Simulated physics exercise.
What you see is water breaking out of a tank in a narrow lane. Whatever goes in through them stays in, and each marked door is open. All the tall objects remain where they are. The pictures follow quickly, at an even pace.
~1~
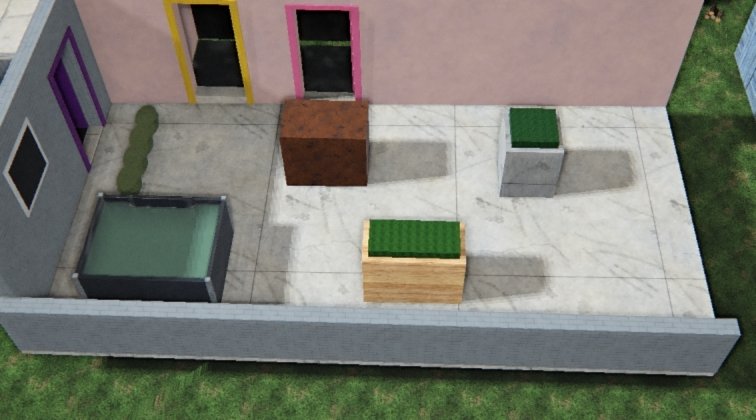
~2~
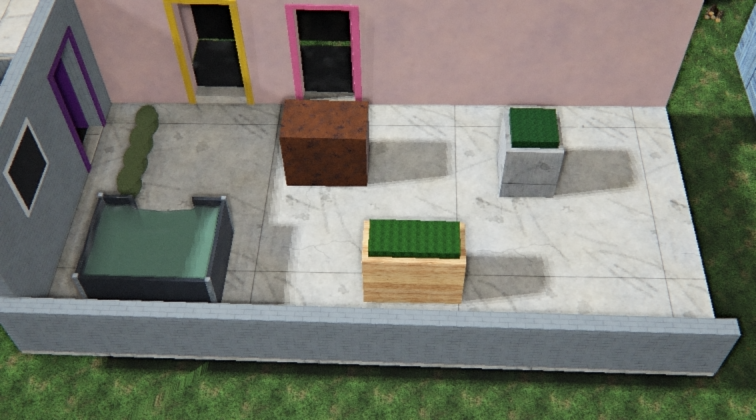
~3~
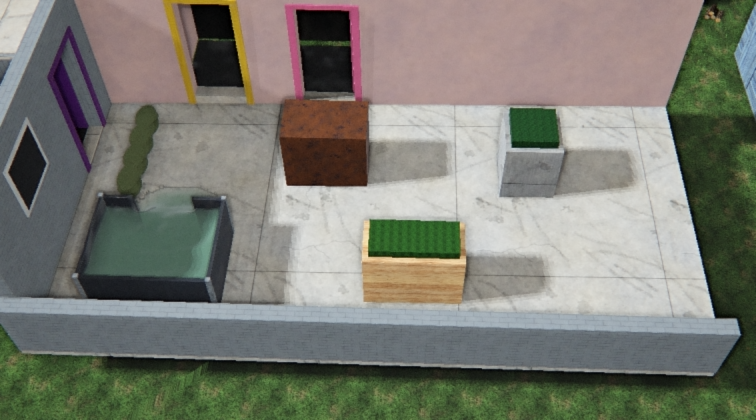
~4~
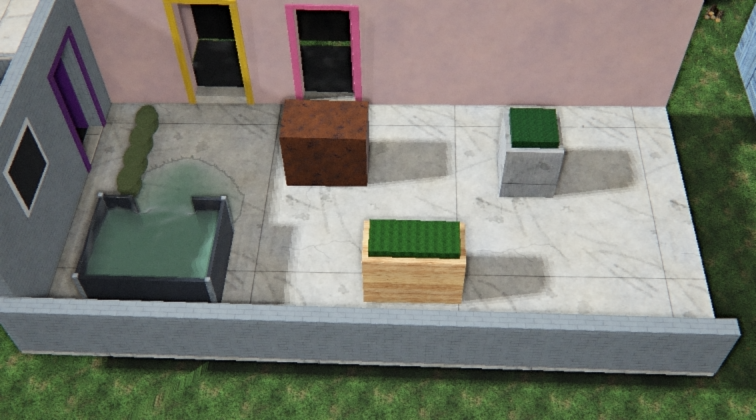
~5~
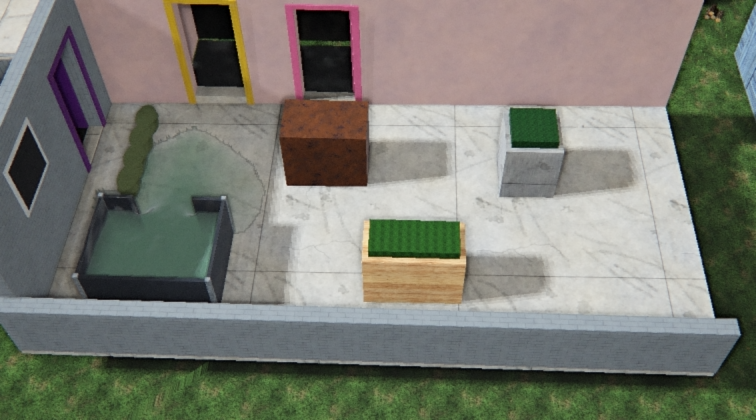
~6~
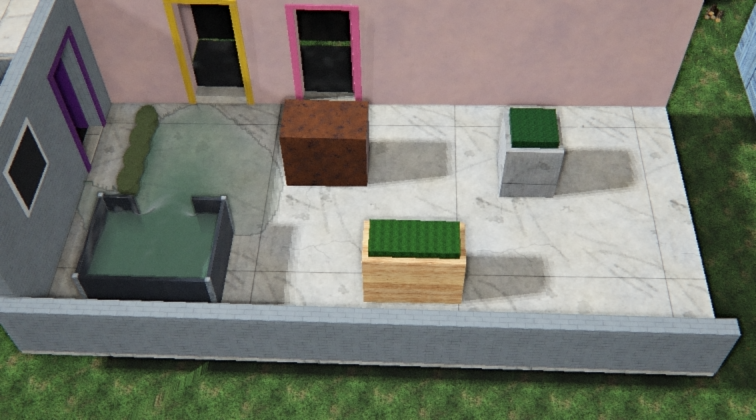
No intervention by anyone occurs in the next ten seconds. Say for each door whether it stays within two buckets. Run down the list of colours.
At the end, the pink door receives more than two buckets, the yellow door receives more than two buckets, the purple door receives more than two buckets.
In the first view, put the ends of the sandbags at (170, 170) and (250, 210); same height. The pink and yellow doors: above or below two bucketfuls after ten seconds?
Pink: Below the limit; yellow: Below the limit.
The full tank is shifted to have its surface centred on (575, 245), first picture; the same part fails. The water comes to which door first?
I'd go with the door marked pink.
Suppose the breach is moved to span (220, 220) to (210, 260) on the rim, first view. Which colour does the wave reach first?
That's the pink door.
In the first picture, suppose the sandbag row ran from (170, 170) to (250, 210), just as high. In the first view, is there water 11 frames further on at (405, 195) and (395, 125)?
The first point ends up still bare and the second still bare.
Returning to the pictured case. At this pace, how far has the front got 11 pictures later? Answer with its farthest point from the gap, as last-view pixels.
Around (420, 106).
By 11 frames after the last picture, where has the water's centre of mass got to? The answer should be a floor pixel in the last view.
About (190, 194).
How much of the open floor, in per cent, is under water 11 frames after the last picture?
That works out at 25 %.
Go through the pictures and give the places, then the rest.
In the first frame, still water in the open tank at (153, 240).
In the second frame, water pours out on the open tank's far side and has run to a hidden place.
In the third frame, the front is at (164, 192), out from the gap on the open tank's far side.
In the fourth frame, the front is at (186, 161), out from the gap on the open tank's far side.
In the fifth frame, the front is at (189, 135), out from the gap on the open tank's far side.
In the sixth frame, the front is at (202, 107), out from the gap on the open tank's far side.
A moment on, water covers 20 % of the floor; the pink door not reached, the yellow door over two buckets in, the purple door wet at the sill, nothing in.
Next, water covers 25 % of the floor; the pink door under two buckets in, the yellow door far over two buckets in, the purple door under two buckets in.
Then, water covers 40 % of the floor; the pink door over two buckets in, the yellow door far over two buckets in, the purple door over two buckets in.
Later, water covers 60 % of the floor; the pink door over two buckets in, the yellow door far over two buckets in, the purple door over two buckets in.
In the end, water covers 75 % of the floor; the pink door over two buckets in, the yellow door far over two buckets in, the purple door over two buckets in.
